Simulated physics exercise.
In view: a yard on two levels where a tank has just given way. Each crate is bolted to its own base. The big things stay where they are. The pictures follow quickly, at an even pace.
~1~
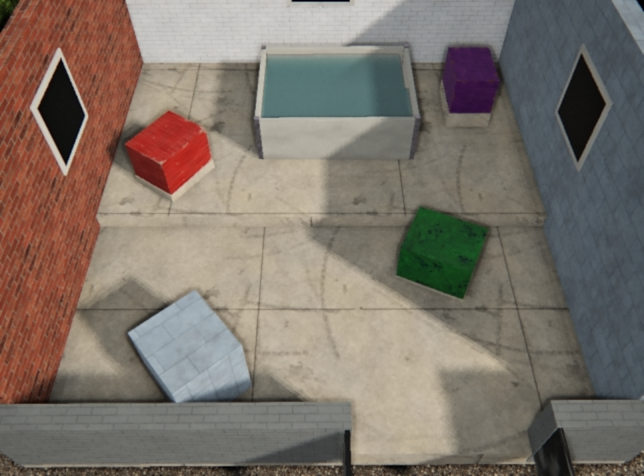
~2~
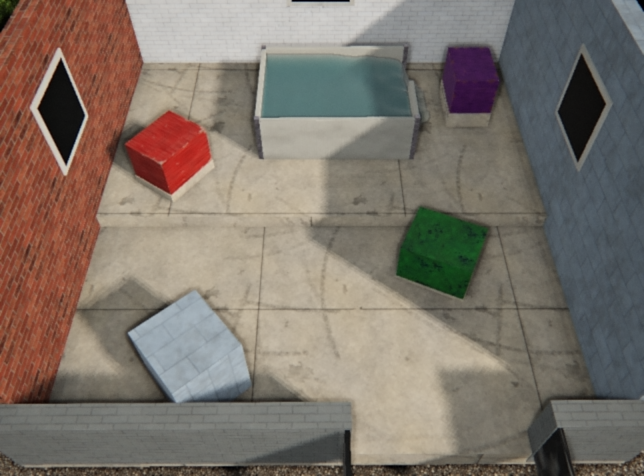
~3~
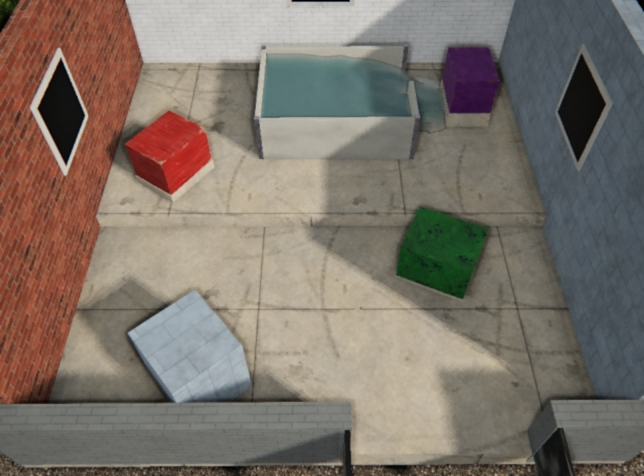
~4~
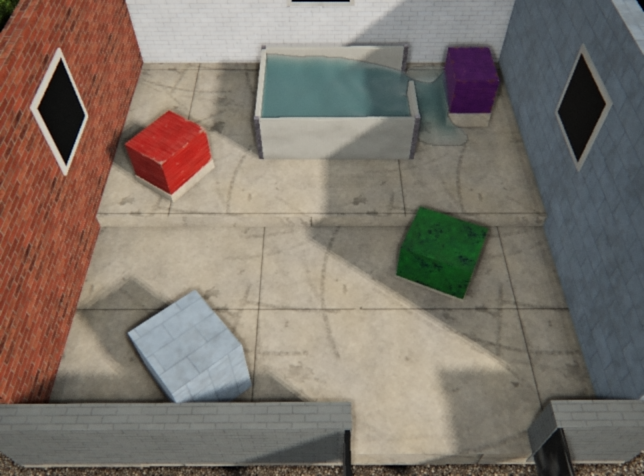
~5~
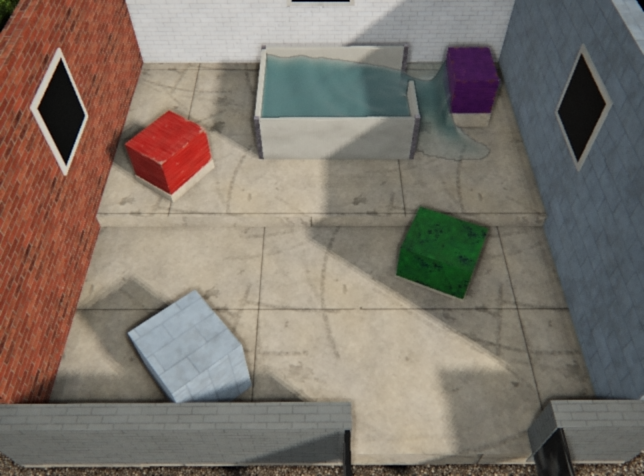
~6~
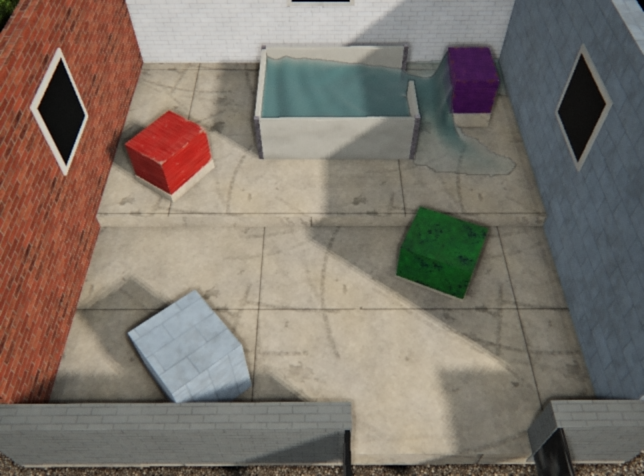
Water poured out of the right side of a pale tank by the back wall, ran down beside the purple block, and spread across the upper level of the yard while the other blocks stayed still.
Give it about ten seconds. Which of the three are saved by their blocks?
In the end: The green crate is soaked; the red crate keeps dry; the purple crate is soaked.
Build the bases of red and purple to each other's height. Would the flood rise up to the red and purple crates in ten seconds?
The red crate stays dry, the purple crate takes water.
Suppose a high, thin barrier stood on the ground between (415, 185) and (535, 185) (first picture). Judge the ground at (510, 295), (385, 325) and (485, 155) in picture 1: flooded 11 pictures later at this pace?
In that order: Not flooded, no water, flooded.
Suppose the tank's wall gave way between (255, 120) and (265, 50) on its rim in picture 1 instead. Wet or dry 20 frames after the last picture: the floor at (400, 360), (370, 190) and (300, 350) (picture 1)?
In turn: Clear, clear, flooded.
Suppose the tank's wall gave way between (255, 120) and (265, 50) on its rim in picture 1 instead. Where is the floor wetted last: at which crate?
Last comes the one in green.
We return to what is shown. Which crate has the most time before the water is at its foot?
Last comes the one in red.
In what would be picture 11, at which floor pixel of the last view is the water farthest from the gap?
Around (544, 256).
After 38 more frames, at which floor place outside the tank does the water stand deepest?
Near (439, 233).
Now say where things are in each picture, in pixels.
In the first picture, still water in the tank at (336, 86).
In the second picture, the front is at (423, 119), out from the gap at (403, 90).
In the third picture, water pours out at (403, 92) and has run to (445, 125).
In the fourth picture, water pours out at (403, 93) and has run to a hidden place.
In the fifth picture, the front is at a hidden place, out from the gap at (403, 93).
In the sixth picture, the front is at (495, 63), out from the gap at (403, 92).
A moment on, water covers 20 % of the floor; the green crate water round its plinth, the red crate not reached, the purple crate water round its plinth.
Next, water covers 30 % of the floor; the green crate water round its plinth, the red crate not reached, the purple crate water round its plinth.
Then, water covers 45 % of the floor; the green crate water round its plinth, the red crate not reached, the purple crate water round its plinth.
Later, water covers 70 % of the floor; the green crate water round its plinth, the red crate water round its plinth, the purple crate water round its plinth.
In the end, water covers 90 % of the floor; the green crate was topped, the red crate stayed above the water, the purple crate was topped.
